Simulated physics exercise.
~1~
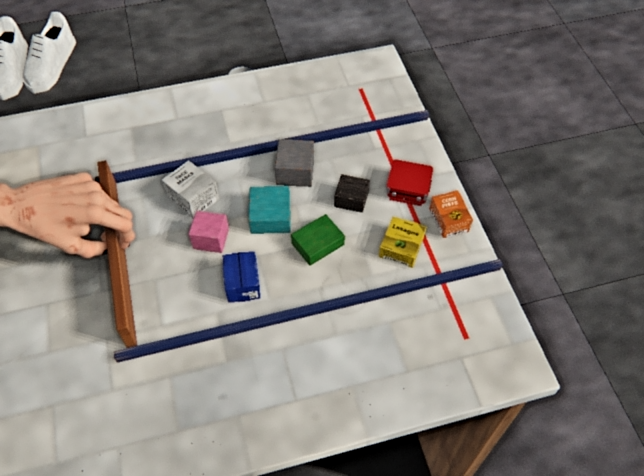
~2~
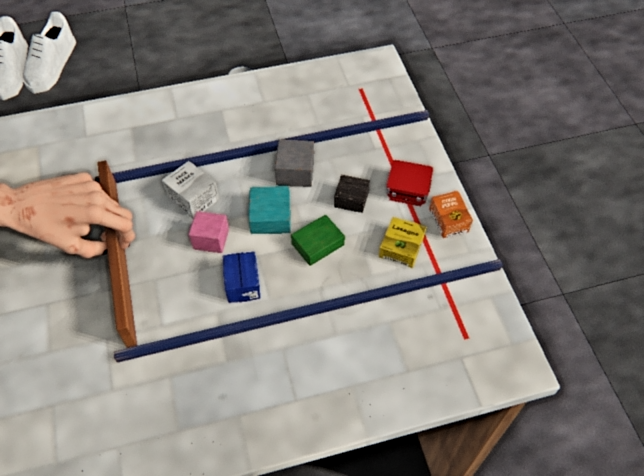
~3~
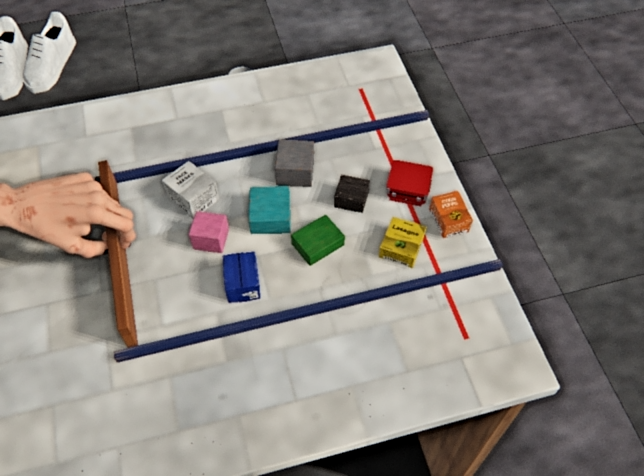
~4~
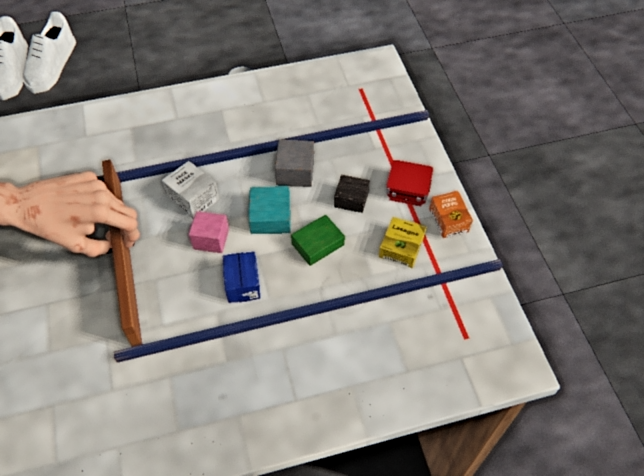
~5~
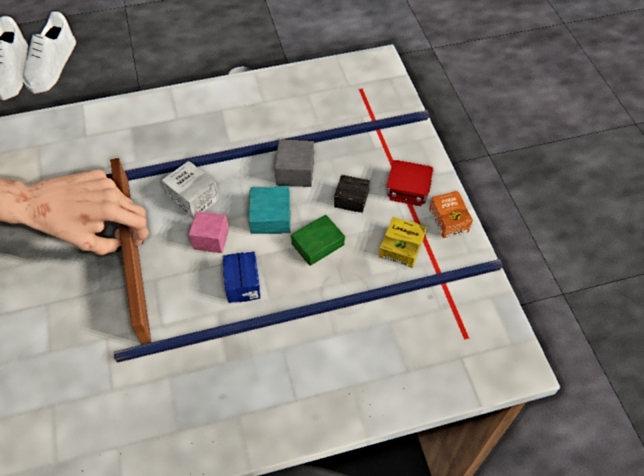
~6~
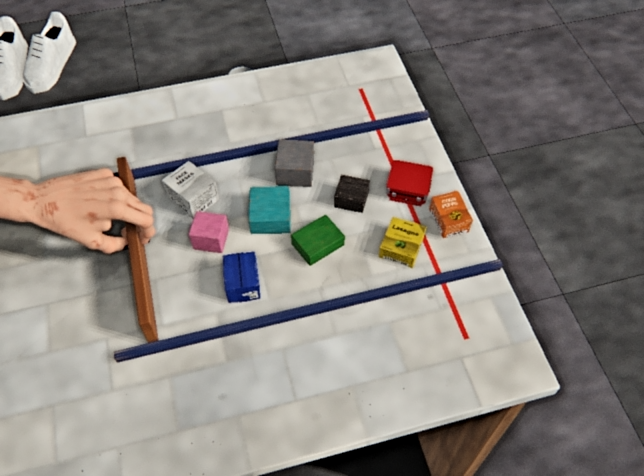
On a pale tiled tabletop, a hand sliding a wooden board slightly right between blue rails, the scattered coloured blocks staying still.
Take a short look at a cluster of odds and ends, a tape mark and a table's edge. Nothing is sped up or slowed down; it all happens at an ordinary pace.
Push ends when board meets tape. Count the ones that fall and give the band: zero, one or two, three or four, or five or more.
Band: Three or four.
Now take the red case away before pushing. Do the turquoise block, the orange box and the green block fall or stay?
Turquoise block: Still there; orange box: Over the edge; green block: Still there.
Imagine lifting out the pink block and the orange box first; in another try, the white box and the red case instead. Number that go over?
You'd count 1 the first time and 2 the second time.
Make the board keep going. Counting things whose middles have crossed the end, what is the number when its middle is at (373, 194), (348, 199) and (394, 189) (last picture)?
In order of the places given, that's 1, 1 and 3.
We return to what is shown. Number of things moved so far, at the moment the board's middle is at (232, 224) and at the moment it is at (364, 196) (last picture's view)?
At the first point the count is 4, at the second it's 10.
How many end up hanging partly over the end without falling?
4 in all.
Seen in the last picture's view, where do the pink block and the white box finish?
Near (419, 182) and (409, 151).
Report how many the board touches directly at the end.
Number: 3.
Soon after, none off yet; orange box at rest near (450, 215); red case at rest near (409, 183); yellow box at rest near (402, 242).
At rest, the number that fall off is three or four; fallen, black block, red case and orange box.
